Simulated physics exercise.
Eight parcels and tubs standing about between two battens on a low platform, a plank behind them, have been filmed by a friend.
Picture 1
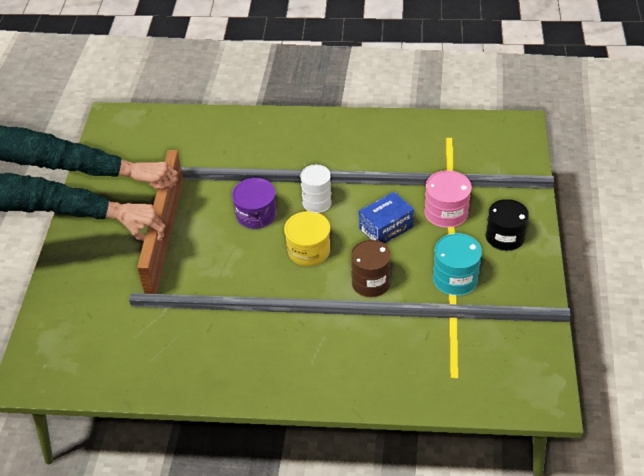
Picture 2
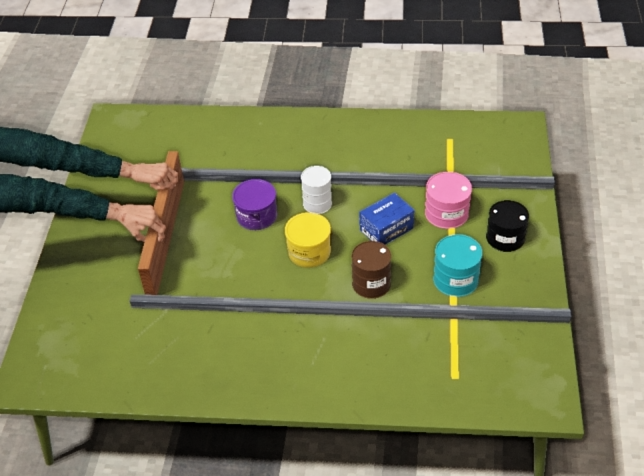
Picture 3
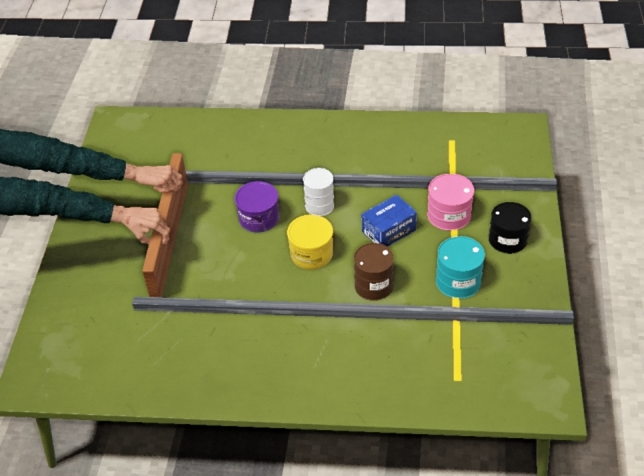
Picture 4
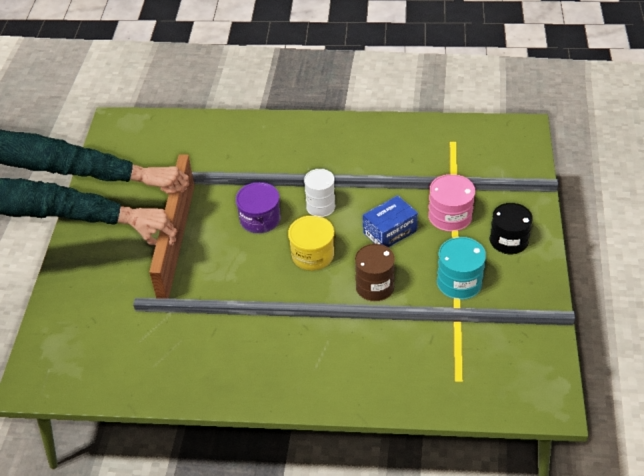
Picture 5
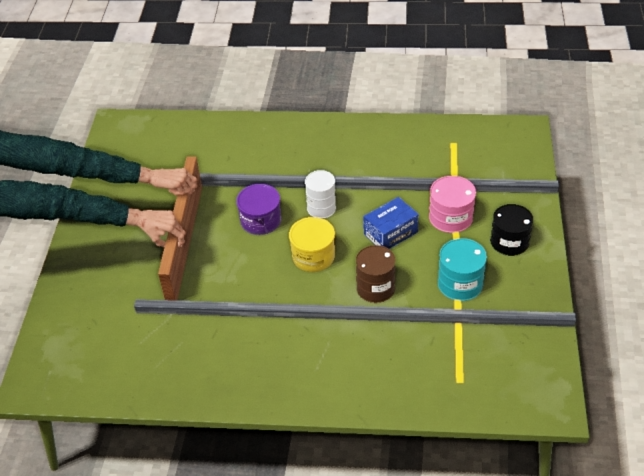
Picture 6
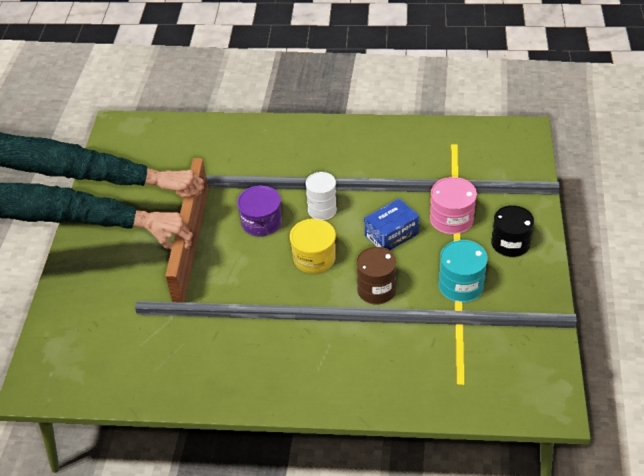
A wooden plank, pushed by two hands, slides slightly right behind colourful tubs that stay still.
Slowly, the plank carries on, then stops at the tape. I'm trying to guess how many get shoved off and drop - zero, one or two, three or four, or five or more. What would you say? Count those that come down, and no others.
I would say zero.
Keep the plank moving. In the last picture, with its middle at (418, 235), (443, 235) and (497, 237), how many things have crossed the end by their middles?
It would be 0, 0 and 1.
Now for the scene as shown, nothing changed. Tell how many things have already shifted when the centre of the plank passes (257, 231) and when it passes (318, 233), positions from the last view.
The first number is 1, the next one 3.
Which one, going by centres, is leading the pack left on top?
It's the black canister.
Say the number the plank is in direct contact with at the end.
My count gives 4.
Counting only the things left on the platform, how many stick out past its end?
As for overhanging, the count is 1.
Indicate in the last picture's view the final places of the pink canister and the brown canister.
The first comes to rest at (508, 197), and the second at (479, 288).
Soon after, none off yet; black canister at rest near (512, 231); turquoise canister at rest near (463, 271); pink canister at rest near (453, 206).
After that, none off yet; black canister at rest near (512, 231); turquoise canister at rest near (463, 271); pink canister moving near (455, 205).
In the end, the number that fall off is zero.
